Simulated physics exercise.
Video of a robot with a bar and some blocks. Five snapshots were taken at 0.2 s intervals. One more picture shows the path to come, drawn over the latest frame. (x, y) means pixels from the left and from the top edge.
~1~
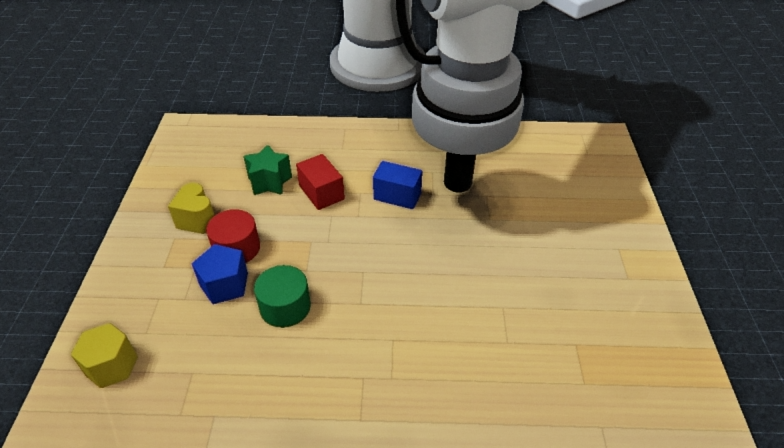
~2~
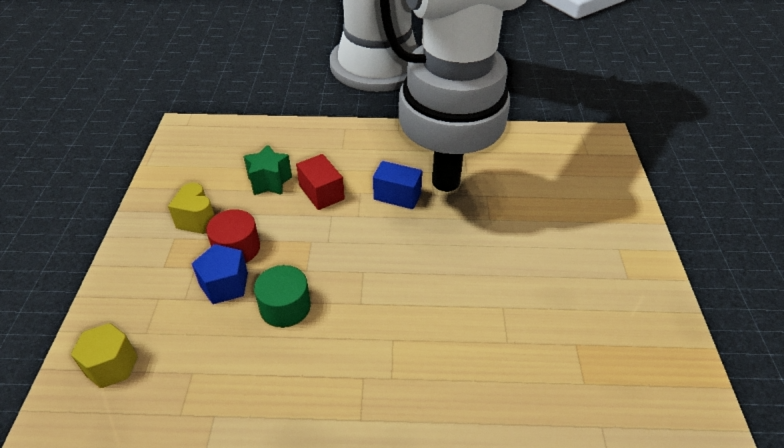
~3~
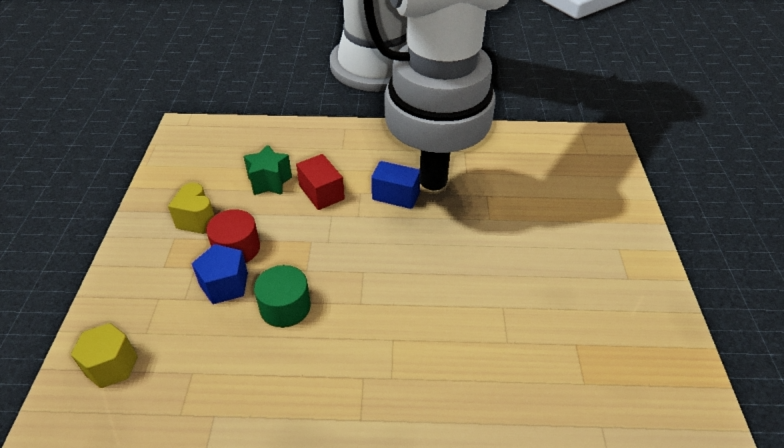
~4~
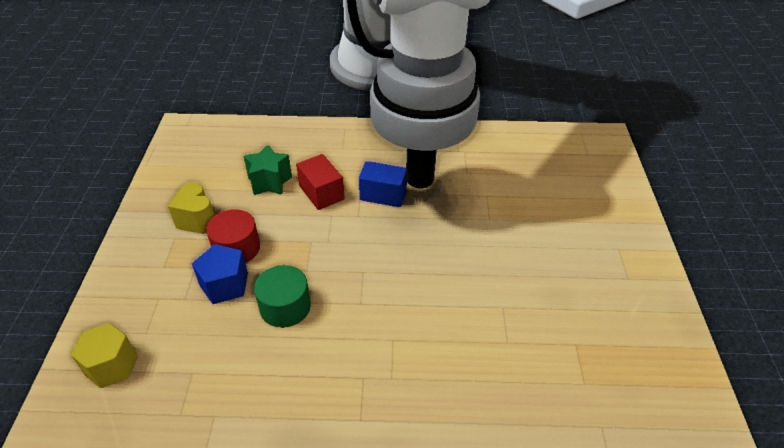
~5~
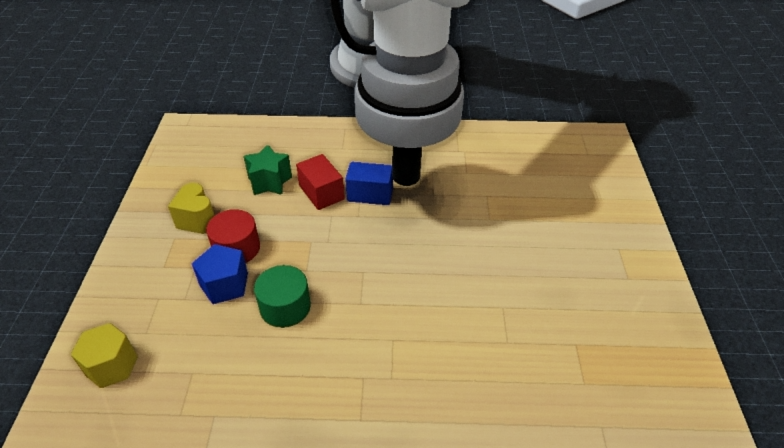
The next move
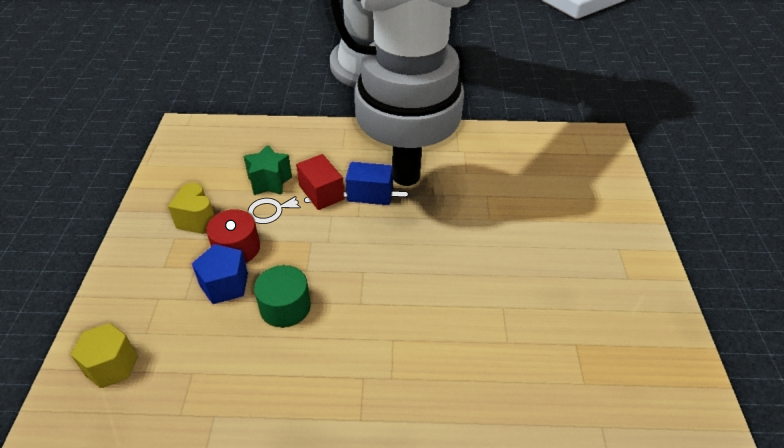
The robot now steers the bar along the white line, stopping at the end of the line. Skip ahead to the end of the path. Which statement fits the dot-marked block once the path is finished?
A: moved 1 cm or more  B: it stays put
Answer: A.
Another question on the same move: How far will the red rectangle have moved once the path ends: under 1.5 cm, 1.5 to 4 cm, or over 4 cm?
It moves more than 4 cm.
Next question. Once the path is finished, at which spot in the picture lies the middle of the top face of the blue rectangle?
Its top centre is at about (234, 210).
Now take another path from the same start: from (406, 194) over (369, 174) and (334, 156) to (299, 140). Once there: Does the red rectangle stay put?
No, that is not how it ends up.
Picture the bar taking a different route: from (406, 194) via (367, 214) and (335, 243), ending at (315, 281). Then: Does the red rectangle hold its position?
In short: No.
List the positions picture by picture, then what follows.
Tip of the bar at (458, 184), middles of tops, red circular block at (231, 225), green star-shaped block at (265, 159), red rectangle at (319, 170), blue rectangle at (398, 173), in the first frame.
Bar at (446, 184), nothing pushed, in the second frame.
Bar at (433, 182), nothing pushed, in the third frame.
Bar at (420, 180), blue rectangle at (383, 172), in the fourth frame.
Bar at (406, 178), red circular block at (231, 225), green star-shaped block at (265, 159), red rectangle at (319, 170), blue rectangle at (370, 172), in the fifth frame.
The line goes from (406, 194) by way of (335, 195) to (265, 211); the dot is on the red circular block.
What follows on the original path. One third of the way, bar at (357, 177); green star-shaped block at (255, 157); red rectangle at (280, 173), turned 40° clockwise; blue rectangle at (321, 178), turned 25° anticlockwise.
Two thirds of the way, bar at (310, 183); green star-shaped block at (247, 156), turned 25° clockwise; red rectangle at (256, 179), turned 80° clockwise; blue rectangle at (277, 193), turned 50° anticlockwise.
At the end, bar at (262, 194); red circular block at (203, 242); green star-shaped block at (238, 157), turned 65° clockwise; red rectangle at (220, 184), turned 90° clockwise; blue rectangle at (234, 210), turned 70° anticlockwise.
